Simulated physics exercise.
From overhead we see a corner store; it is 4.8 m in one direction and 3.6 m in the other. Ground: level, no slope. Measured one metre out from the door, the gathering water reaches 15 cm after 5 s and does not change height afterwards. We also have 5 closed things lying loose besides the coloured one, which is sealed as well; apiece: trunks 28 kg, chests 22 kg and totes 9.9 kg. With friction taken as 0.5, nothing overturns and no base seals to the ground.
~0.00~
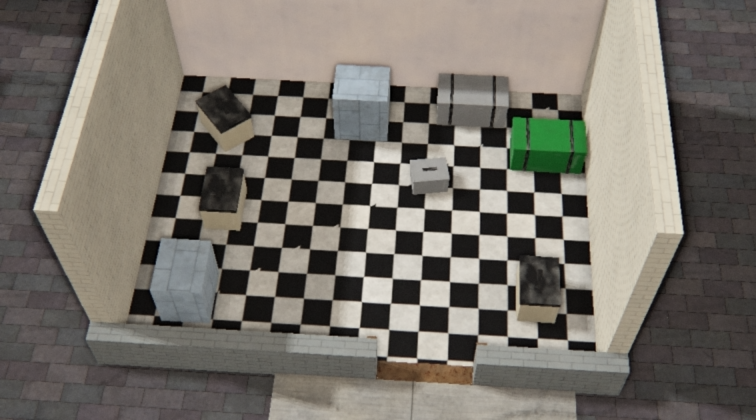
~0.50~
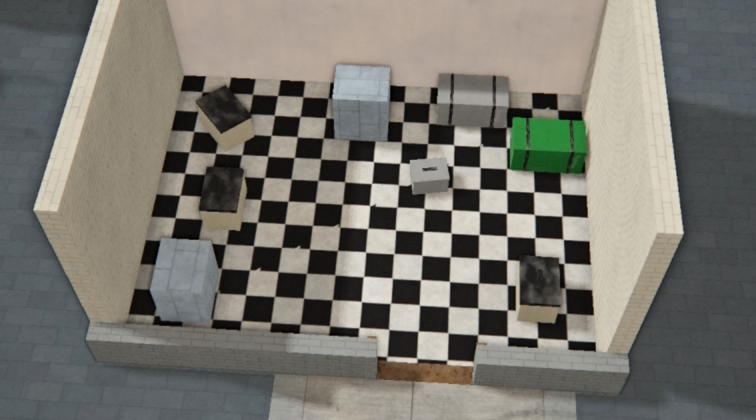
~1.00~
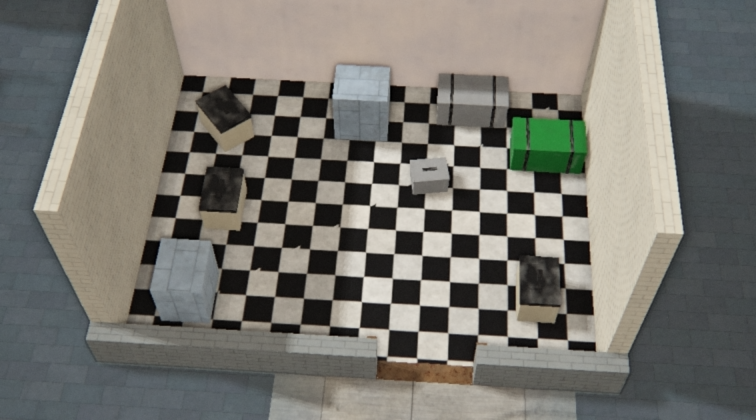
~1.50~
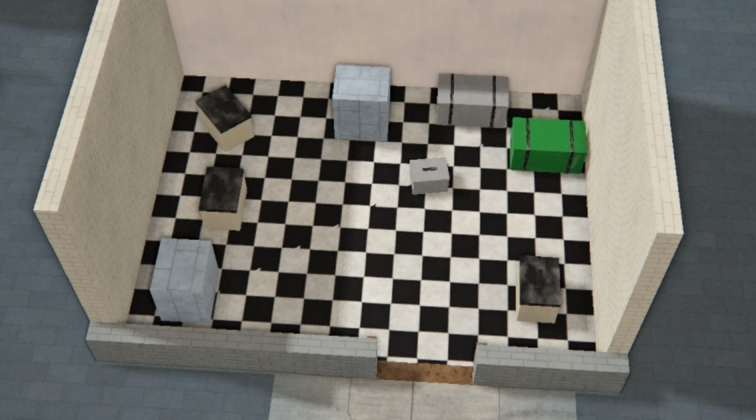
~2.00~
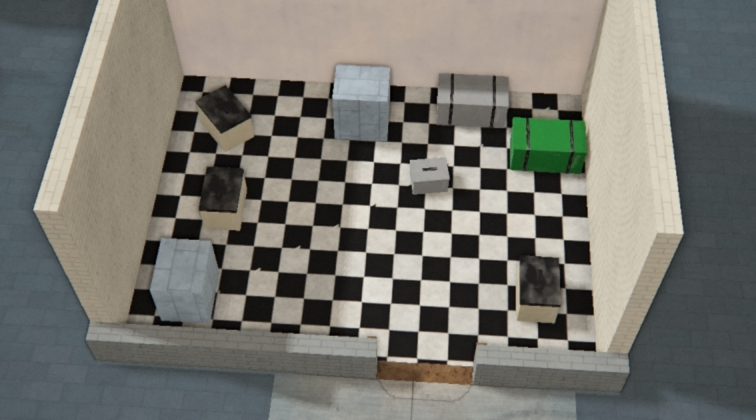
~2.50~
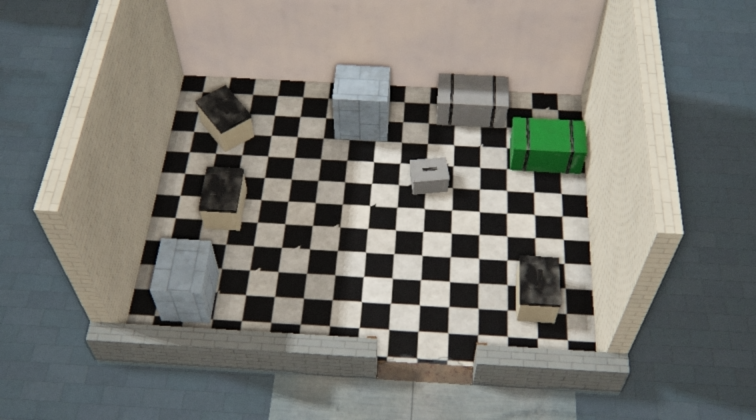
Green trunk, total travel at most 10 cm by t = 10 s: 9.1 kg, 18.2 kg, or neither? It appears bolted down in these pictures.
Final guess: It slides too far regardless.
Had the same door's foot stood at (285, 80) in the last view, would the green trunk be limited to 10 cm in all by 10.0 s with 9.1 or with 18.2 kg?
The light one suffices.
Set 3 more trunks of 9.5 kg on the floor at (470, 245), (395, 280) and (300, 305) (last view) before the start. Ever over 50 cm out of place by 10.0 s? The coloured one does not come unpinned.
Taking them in turn, the first is beyond the line, the second beyond the line and the third inside the line.
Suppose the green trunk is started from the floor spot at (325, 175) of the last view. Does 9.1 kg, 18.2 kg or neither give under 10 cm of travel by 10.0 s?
Short answer: Heavier load only.
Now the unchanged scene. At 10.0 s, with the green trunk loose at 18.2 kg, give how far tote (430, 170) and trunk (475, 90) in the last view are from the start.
The first is 0 cm from its start, the second 0 cm.
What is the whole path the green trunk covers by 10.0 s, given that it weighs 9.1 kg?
Around 80 centimetres in total.
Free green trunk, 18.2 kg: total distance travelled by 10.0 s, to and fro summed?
I'd say close to 80 cm in total.
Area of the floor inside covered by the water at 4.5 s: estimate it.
3.5 m2.
After 3.5 s the green trunk would be 0 cm from its start with 9.1 kg and 0 cm from its start with 18.2 kg; 0 cm of water round it then.
After 4.5 s the green trunk would be 0 cm from its start with 9.1 kg and 0 cm from its start with 18.2 kg; 0 cm of water round it then.
After 7.0 s the green trunk would be 12 cm from its start with 9.1 kg and 0 cm from its start with 18.2 kg; 4 cm of water round it then.
After 10.0 s the green trunk would be 71 cm from its start with 9.1 kg and 72 cm from its start with 18.2 kg; 9 cm of water round it then.
